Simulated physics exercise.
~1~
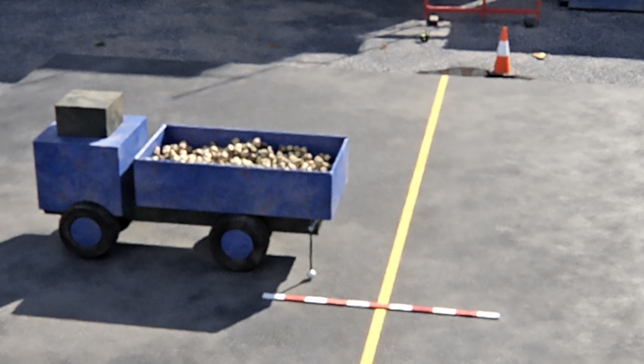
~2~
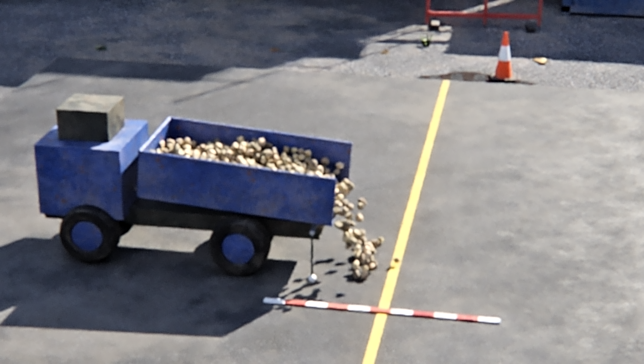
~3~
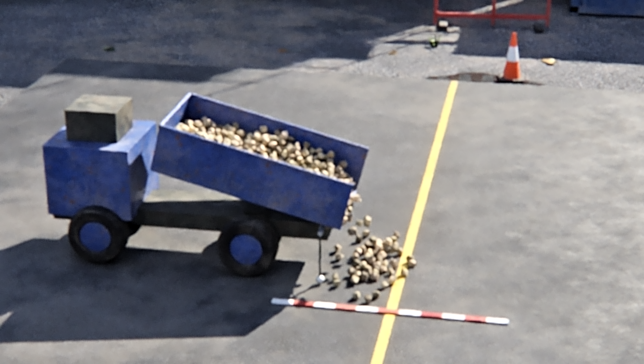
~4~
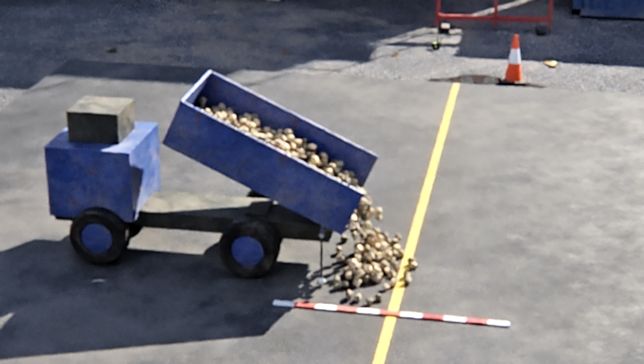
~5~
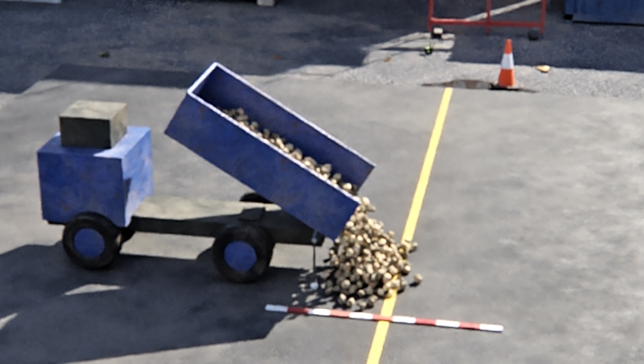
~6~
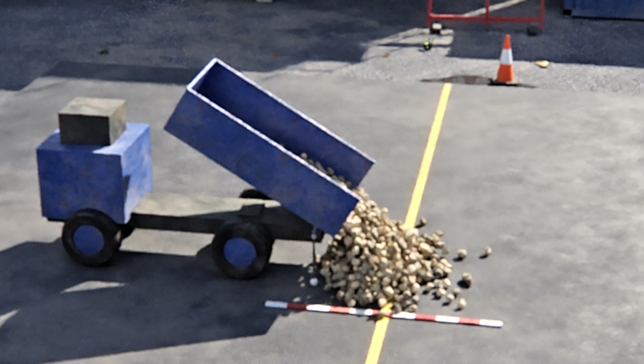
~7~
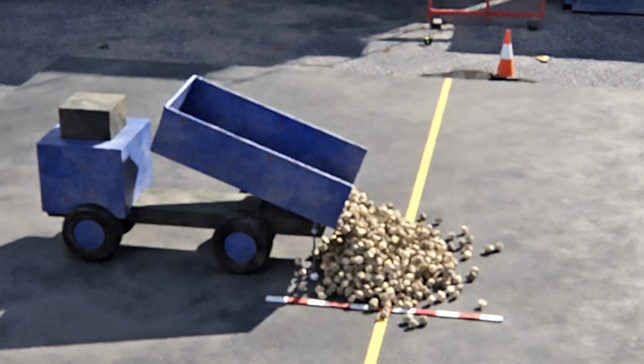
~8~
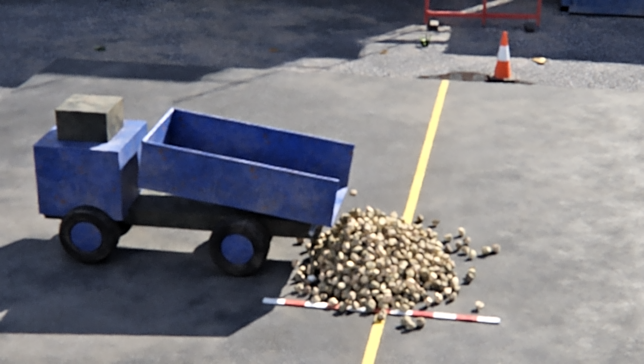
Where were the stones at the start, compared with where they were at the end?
At the start the stones were inside the blue body of the truck. By the end they lay in a heap on the ground behind it, to the right and lower down, spread across the yellow line.
